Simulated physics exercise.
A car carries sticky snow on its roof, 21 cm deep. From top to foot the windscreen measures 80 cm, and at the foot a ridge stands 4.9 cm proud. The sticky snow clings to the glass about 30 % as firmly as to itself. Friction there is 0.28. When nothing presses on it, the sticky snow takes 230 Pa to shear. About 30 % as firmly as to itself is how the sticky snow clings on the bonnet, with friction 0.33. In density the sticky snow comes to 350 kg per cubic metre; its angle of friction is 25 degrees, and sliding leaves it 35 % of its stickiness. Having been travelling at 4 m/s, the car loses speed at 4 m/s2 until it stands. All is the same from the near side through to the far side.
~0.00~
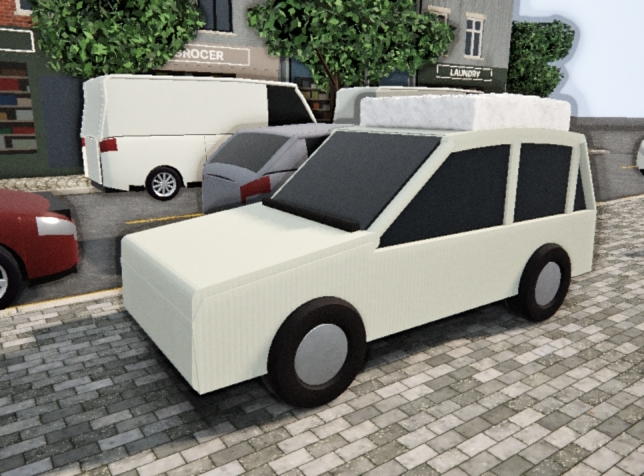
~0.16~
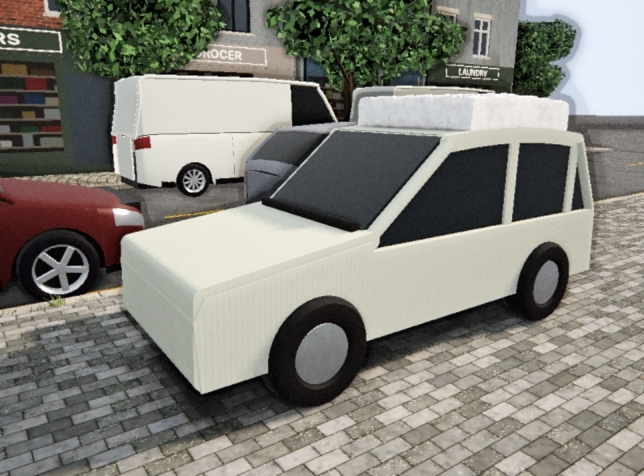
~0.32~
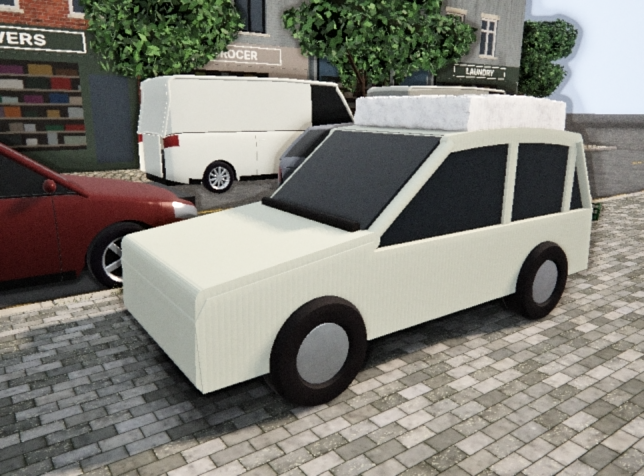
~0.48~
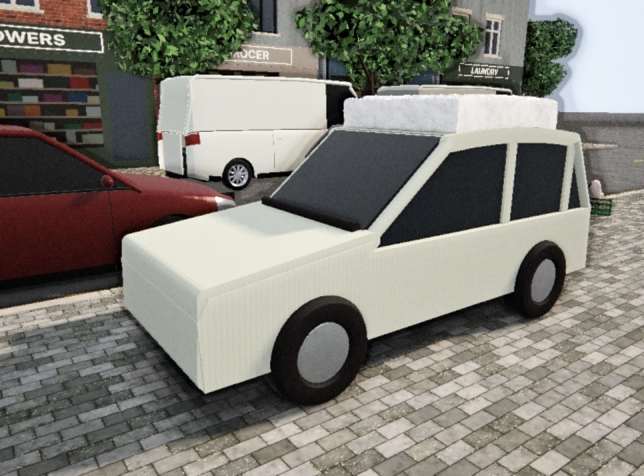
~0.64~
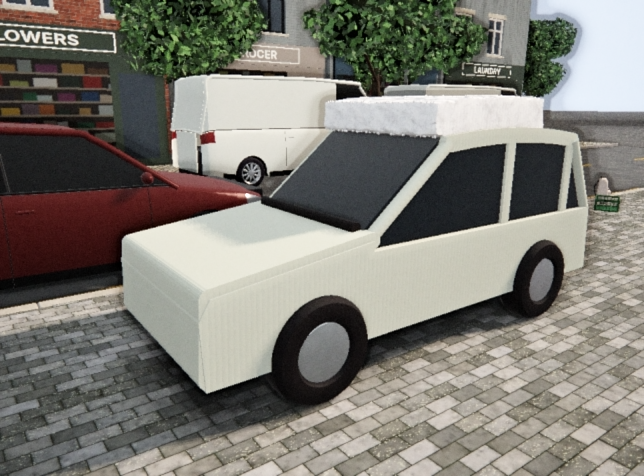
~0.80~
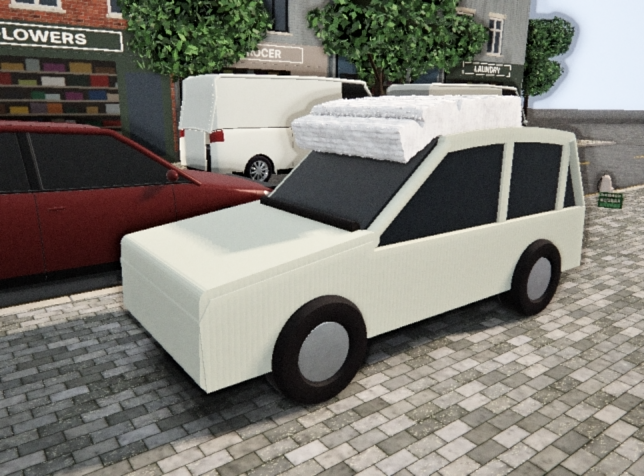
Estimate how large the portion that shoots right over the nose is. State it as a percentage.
I would say roughly 81 per cent.
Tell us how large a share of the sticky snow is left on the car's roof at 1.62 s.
Near 0 %.
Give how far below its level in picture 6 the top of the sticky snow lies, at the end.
The gap comes to about 70 centimetres.
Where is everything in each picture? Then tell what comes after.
Front end of the sticky snow at (474, 118), in the first frame.
Front end of the sticky snow at (472, 118), in the second frame.
Front end of the sticky snow at (468, 119), its middle shifted 3.3 cm, in the third frame.
Front end of the sticky snow at (457, 123), its middle shifted 13 cm, in the fourth frame.
Front end of the sticky snow at (437, 107), its middle shifted 30 cm, 8 % of it past the top of the windscreen, cracking, in the fifth frame.
Front end of the sticky snow at (400, 129), its middle shifted 55 cm, 32 % of it past the top of the windscreen, cracking, in the sixth frame.
By 1.17 s, none of the snow is on the roof, 44 % on the glass, 56 % on the bonnet and none has gone off the nose.
By 1.62 s, none of the snow is on the roof, 1 % on the glass, 67 % on the bonnet and 32 % has gone off the nose.
By 2.06 s, none of the snow is on the roof, 1 % on the glass, 21 % on the bonnet and 78 % has gone off the nose.
By 2.50 s, none of the snow is on the roof, 1 % on the glass, 18 % on the bonnet and 81 % has gone off the nose.
By 2.60 s, at the end, none of the snow is on the roof, 1 % on the glass, 18 % on the bonnet and 81 % has gone off the nose.
